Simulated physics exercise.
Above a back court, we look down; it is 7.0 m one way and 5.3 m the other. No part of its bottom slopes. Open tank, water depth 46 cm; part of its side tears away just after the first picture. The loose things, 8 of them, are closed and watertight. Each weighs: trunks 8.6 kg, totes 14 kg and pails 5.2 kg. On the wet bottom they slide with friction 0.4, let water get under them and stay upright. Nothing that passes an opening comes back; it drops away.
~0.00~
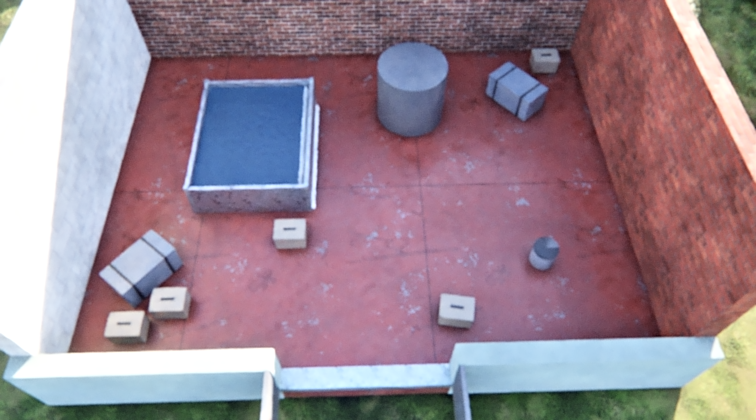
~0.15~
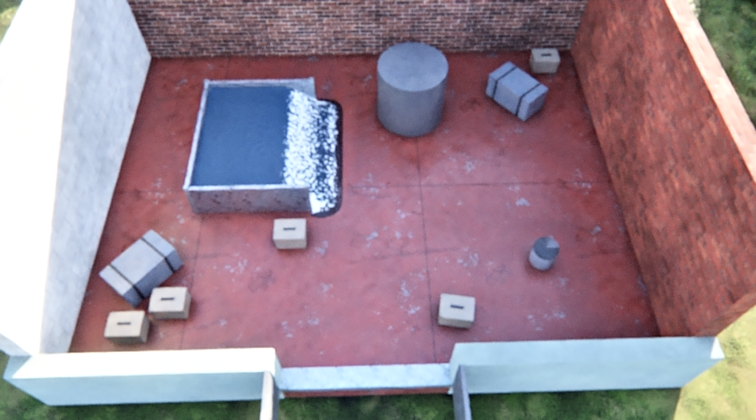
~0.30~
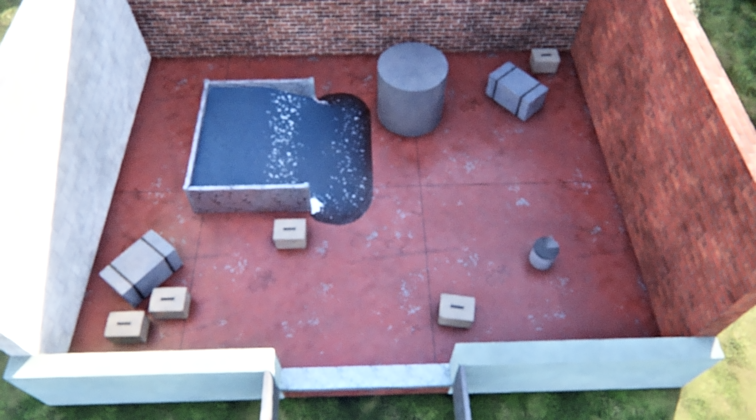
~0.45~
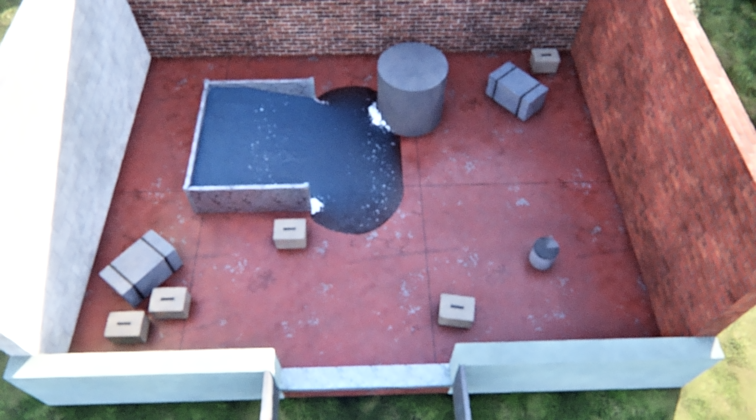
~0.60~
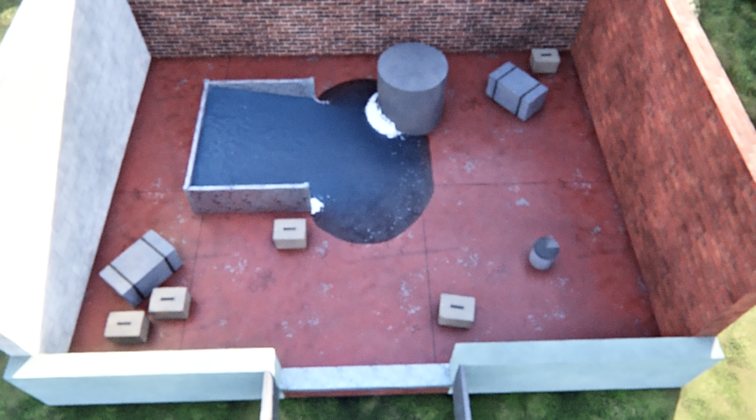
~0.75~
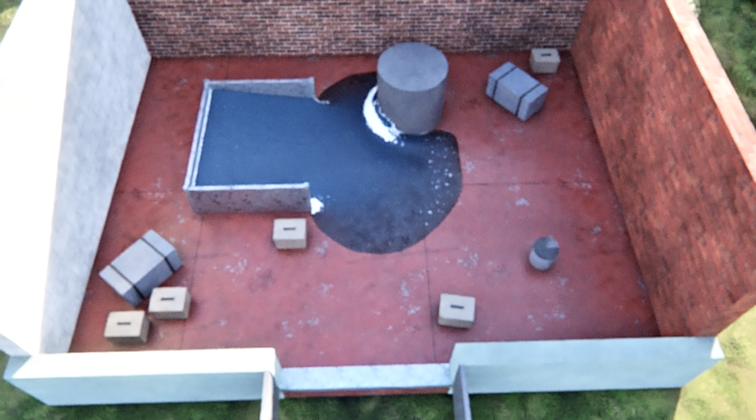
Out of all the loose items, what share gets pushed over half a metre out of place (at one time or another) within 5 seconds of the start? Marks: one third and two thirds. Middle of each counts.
Low band.
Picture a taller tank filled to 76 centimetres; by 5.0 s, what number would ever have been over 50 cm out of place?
The count would be 3.
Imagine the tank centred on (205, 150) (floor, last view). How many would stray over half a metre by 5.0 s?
Count: 2.
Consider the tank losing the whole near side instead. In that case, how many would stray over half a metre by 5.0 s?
Result: 4 of them.
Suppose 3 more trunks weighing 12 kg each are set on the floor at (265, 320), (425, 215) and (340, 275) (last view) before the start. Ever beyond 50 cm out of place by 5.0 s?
Reading them off in order: Not beyond, clears the mark, not beyond.
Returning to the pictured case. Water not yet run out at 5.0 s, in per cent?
Close to 100 in a hundred parts remain.
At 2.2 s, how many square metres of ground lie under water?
The covered patch comes to about 20 m2.
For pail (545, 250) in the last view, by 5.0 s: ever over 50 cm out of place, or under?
Verdict: Exceeding.
After 1.1 s 0 of 8 are over 50 cm from their spots; 0 afloat.
After 2.2 s 0 of 8 are over 50 cm from their spots; 0 afloat.
After 3.5 s 1 of 8 are over 50 cm from their spots; 2 afloat.
After 5.0 s 1 of 8 are over 50 cm from their spots, and 1 have been at some point; 2 afloat.
